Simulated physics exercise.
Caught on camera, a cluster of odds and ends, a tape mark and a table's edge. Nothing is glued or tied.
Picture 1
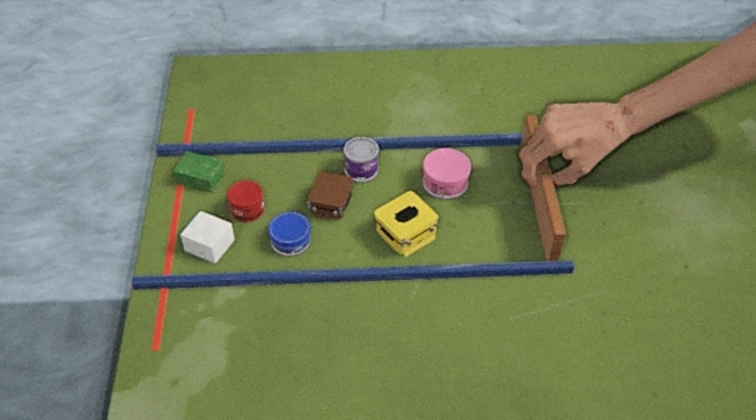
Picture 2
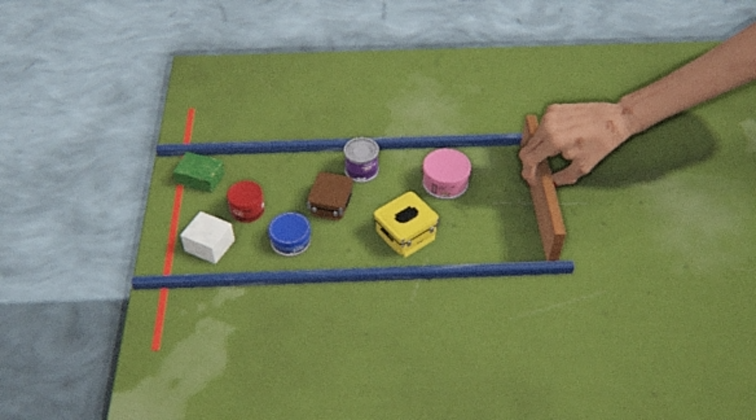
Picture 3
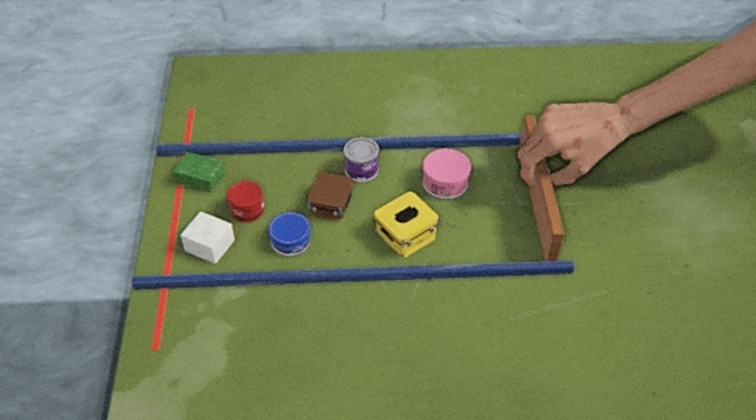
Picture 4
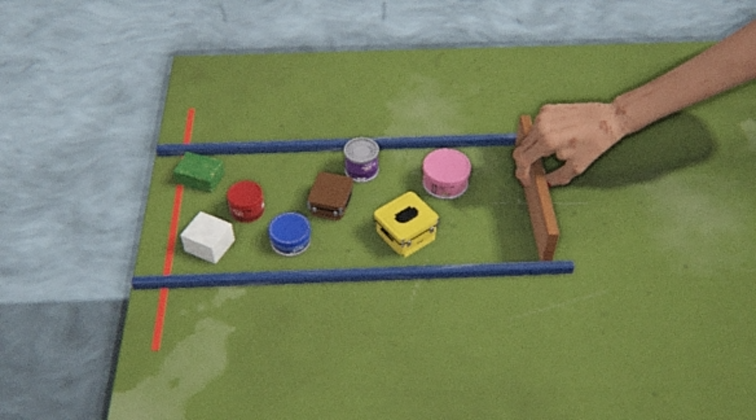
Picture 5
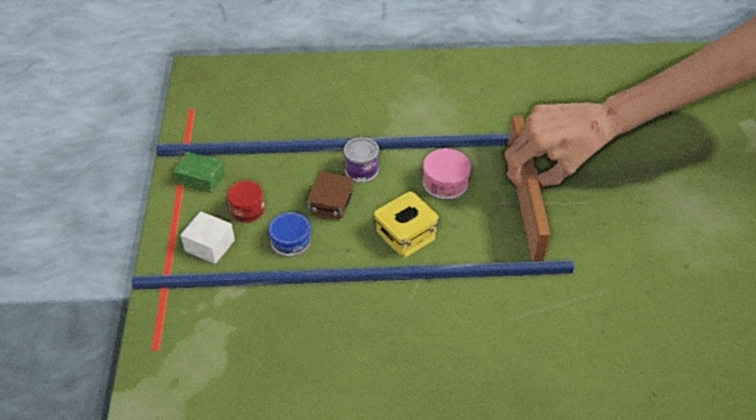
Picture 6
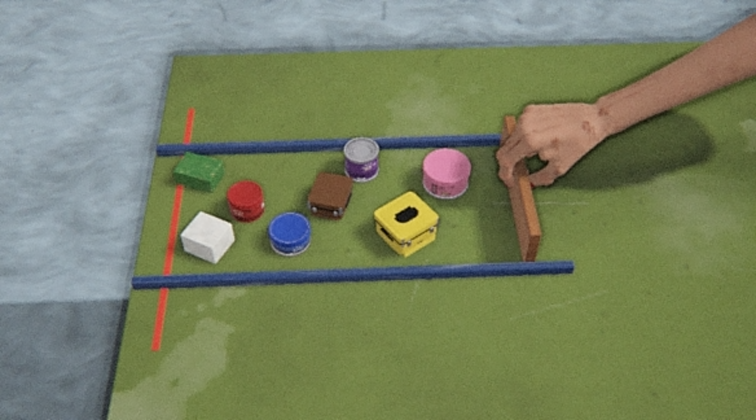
In this clip, a hand slides an upright wooden board slightly left between two blue rails on a green surface, while the colourful blocks and small tubs between it and a red tape line stay still.
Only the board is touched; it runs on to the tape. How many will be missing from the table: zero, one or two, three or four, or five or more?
Here the number that fall off is five or more.
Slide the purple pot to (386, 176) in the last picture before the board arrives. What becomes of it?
It goes over.
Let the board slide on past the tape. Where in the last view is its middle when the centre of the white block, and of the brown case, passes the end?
For the white block at (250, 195), for the brown case at (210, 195).
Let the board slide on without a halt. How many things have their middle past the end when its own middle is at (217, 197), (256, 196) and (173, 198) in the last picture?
Place by place, 2, 0 and 5.
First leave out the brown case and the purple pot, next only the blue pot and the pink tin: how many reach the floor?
4 in the first case, 3 in the second.
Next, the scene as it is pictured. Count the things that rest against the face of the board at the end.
That makes 3.
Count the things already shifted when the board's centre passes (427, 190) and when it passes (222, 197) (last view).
2 and 8.
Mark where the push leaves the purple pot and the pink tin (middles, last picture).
About (164, 158), and the other about (153, 189).
A little later, none off yet; green block at rest near (199, 172); white block at rest near (208, 238); red tub at rest near (246, 202).
When it is over, the number that fall off is five or more; down, brown case, blue pot, red tub, white block and green block.
